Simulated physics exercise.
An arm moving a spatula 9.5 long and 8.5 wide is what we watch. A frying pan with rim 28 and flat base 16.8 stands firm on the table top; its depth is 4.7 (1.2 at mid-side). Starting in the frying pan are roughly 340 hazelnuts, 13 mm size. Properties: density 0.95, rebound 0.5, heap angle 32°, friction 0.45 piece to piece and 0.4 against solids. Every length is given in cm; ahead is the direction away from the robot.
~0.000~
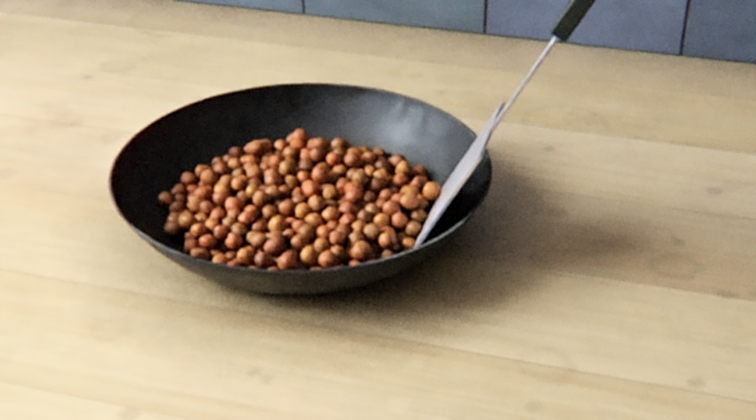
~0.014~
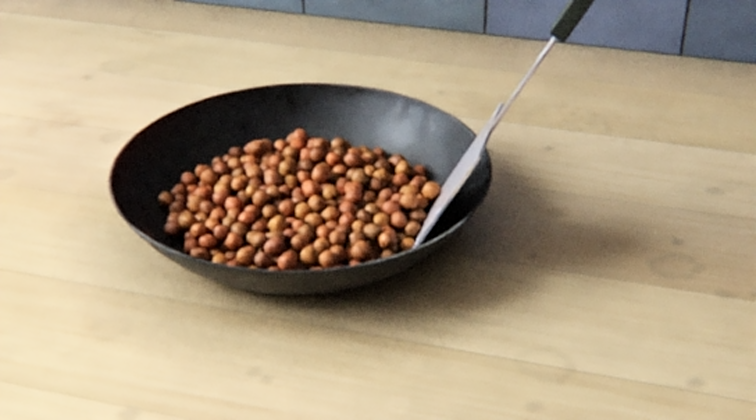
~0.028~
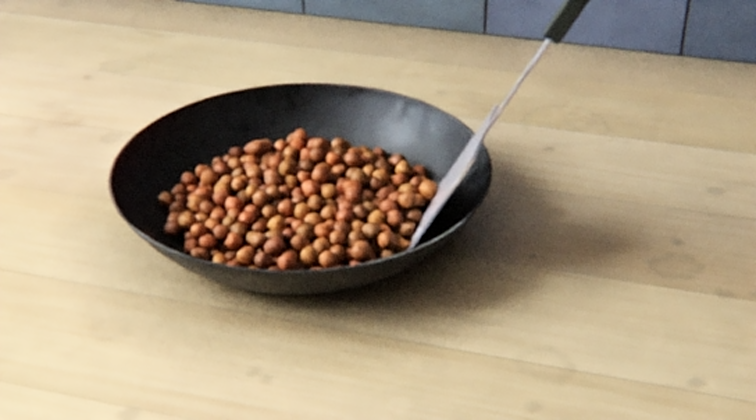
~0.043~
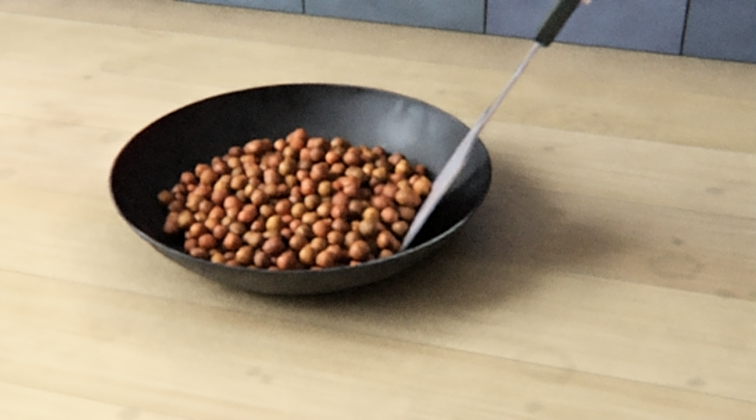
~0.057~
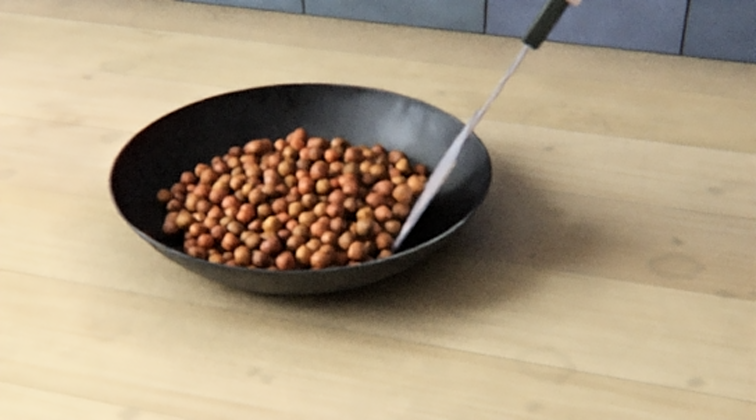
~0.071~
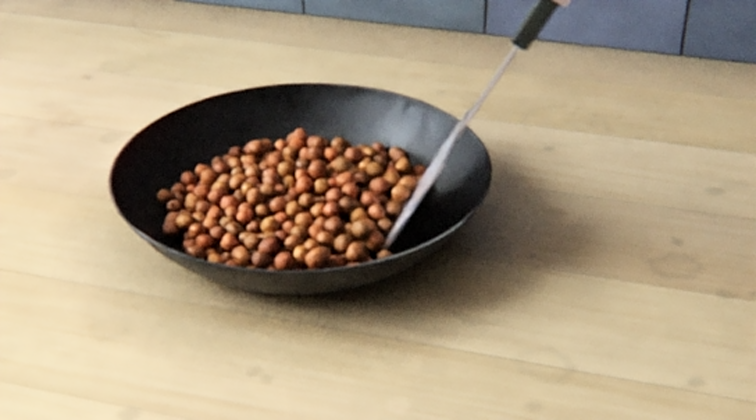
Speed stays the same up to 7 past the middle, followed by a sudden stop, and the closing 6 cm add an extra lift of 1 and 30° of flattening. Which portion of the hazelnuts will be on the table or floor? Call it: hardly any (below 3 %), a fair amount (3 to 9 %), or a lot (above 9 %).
Hardly any.
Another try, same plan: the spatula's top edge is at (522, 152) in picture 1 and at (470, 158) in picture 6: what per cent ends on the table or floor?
Near 0 in a hundred.
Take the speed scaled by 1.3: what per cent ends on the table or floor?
That comes to some 0 per cent, roughly.
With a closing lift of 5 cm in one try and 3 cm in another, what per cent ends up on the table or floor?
Near 0 and 0 percent respectively.
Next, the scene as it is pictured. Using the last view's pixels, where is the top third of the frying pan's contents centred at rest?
About (191, 164).
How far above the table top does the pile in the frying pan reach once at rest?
Top of the heap: Roughly 6.0 cm above the table top.
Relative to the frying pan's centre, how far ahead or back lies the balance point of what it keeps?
I'd say close to 5.0 cm toward the front.
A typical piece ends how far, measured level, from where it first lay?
Roughly 4 cm.
By 0.18 s, sloping 62°, highest piece 4 above the table; 345 in the frying pan.
By 0.29 s, sloping 50°, highest piece 5 above the table; 345 in the frying pan.
By 0.54 s, sloping 32°, highest piece 6 above the table; 344 in the frying pan, 1 on the table or floor.
By 1.59 s, sloping 32°, highest piece 5 above the table; 343 in the frying pan, 2 on the table or floor.
Final count, 343 in the frying pan, 2 on the table or floor. That is 1 % on the table or floor.
